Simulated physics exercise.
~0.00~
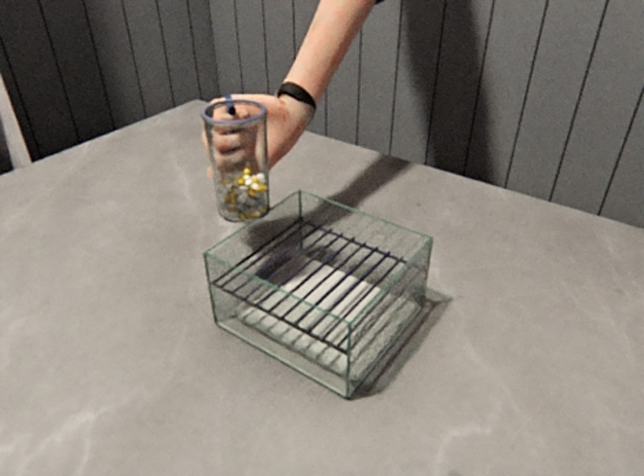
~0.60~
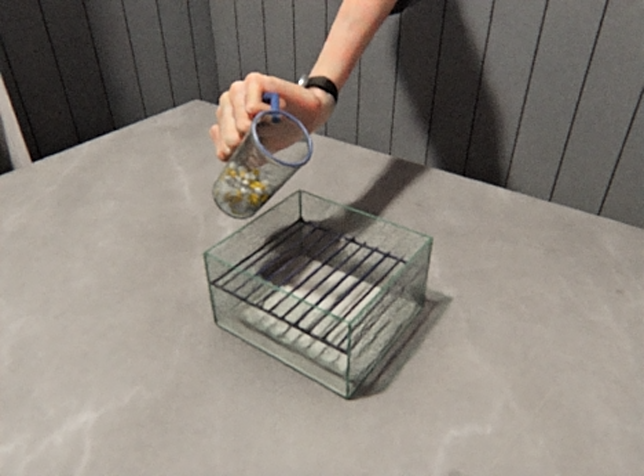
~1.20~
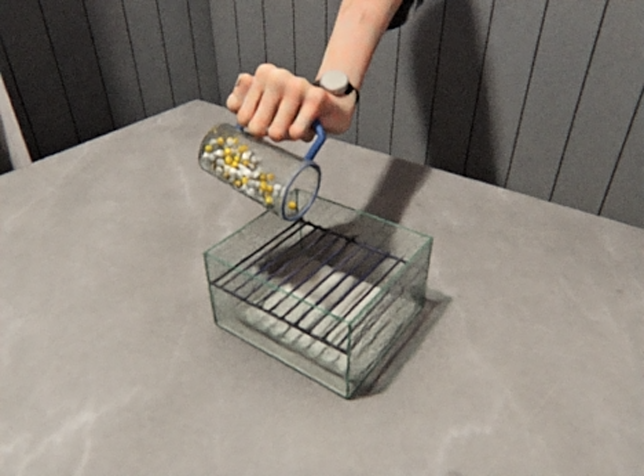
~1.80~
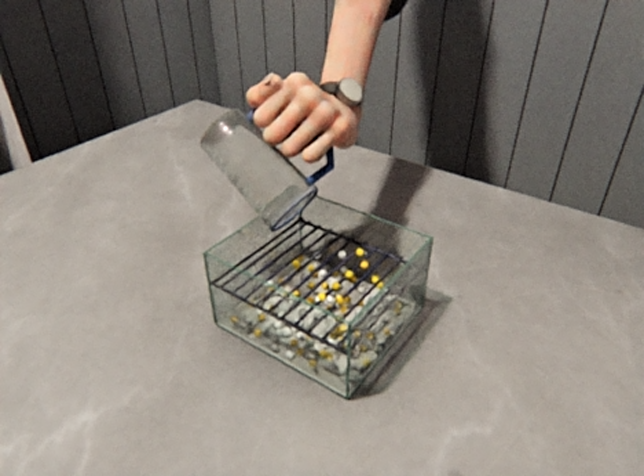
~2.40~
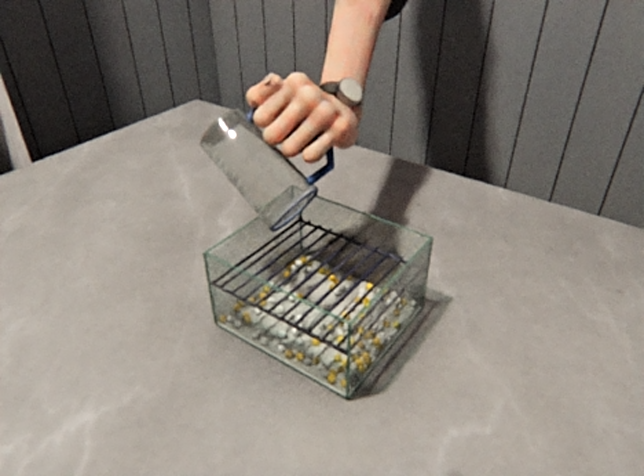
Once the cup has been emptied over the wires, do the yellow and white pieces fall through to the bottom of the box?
Yes, both the yellow pieces and the white pieces drop between the wires and end up lying on the bottom of the box.
In the video, a hand lifts a clear cup of small yellow and white pieces beside a glass box strung with dark wires, tips it over and empties it onto them, and both colours slip between the wires and settle on the bottom.
